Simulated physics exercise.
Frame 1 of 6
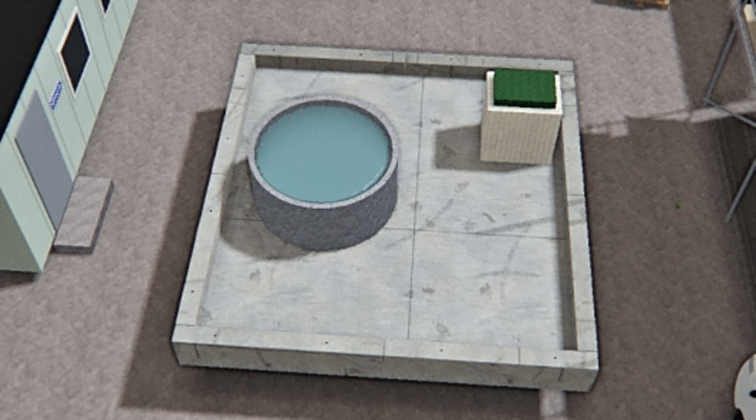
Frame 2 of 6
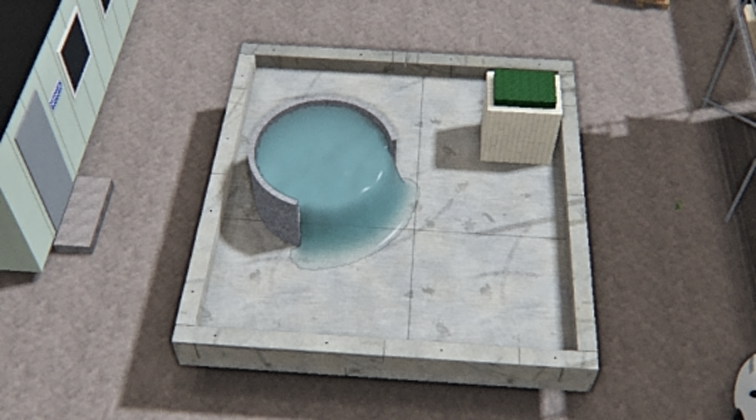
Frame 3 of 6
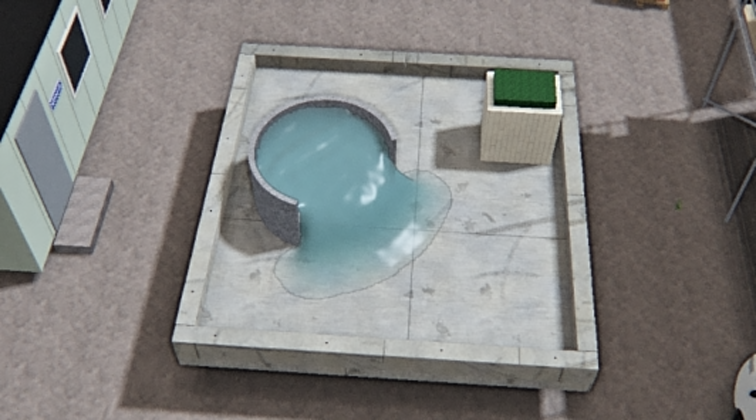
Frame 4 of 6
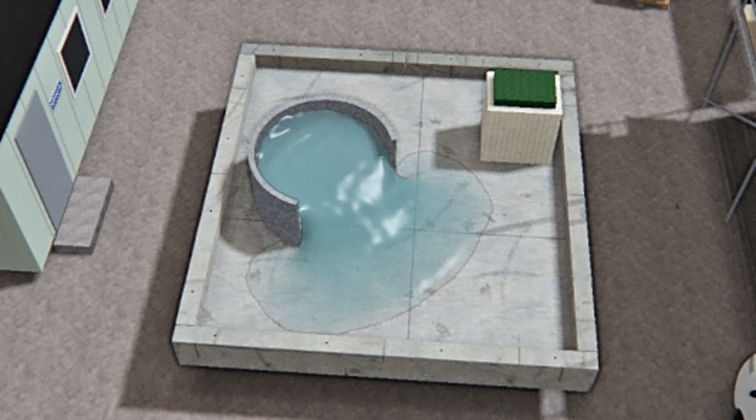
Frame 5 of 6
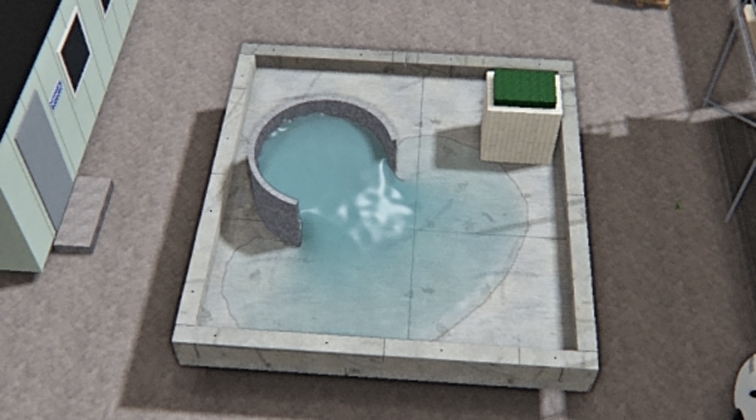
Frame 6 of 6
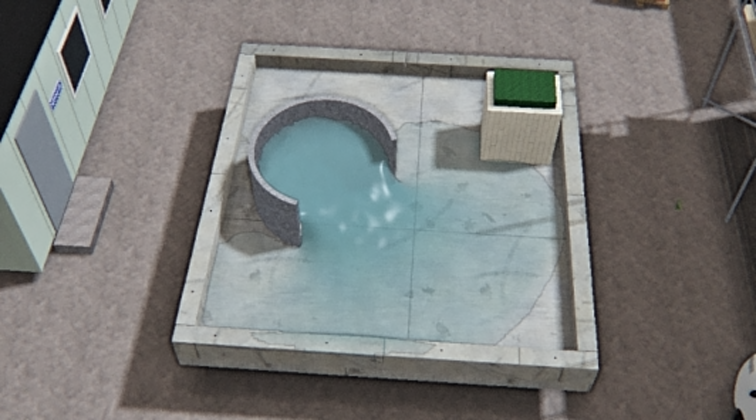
The footage shows a round gray tank of water on a walled concrete pad; its lower-right side opens and water pours out, spreading across the floor around the gap while a white block with a green top stays still.
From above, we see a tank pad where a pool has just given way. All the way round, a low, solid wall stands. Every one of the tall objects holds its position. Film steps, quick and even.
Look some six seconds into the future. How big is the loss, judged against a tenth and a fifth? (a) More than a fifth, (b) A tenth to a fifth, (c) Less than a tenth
Option b: A tenth to a fifth.
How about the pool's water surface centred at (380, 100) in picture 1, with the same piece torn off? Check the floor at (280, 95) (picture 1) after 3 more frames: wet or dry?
I'd expect that spot to be left unsoaked.
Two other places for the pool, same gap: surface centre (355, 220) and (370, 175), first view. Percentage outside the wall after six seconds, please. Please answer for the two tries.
Case one gives roughly 26 percent; case two gives roughly 16 percent.
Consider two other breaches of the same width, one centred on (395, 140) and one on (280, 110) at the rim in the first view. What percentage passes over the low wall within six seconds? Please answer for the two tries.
Case one roughly 8 percent; case two roughly 28 percent.
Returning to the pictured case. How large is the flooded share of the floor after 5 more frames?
By my count, 60 percent.
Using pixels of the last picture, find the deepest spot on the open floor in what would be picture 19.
My finger goes to (563, 360).
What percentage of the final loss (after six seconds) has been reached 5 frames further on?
Some 15 per cent.
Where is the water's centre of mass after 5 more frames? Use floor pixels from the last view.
The balance point is around (388, 251).
A moment on, water covers 50 % of the floor; the low wall has let 0 % over.
Next, water covers 50 % of the floor; the low wall has let 2 % over.
Then, water covers 55 % of the floor; the low wall has let 11 % over.
Later, water covers 70 % of the floor; the low wall has let 13 % over.
In the end, water covers 80 % of the floor; the low wall has let 13 % over.
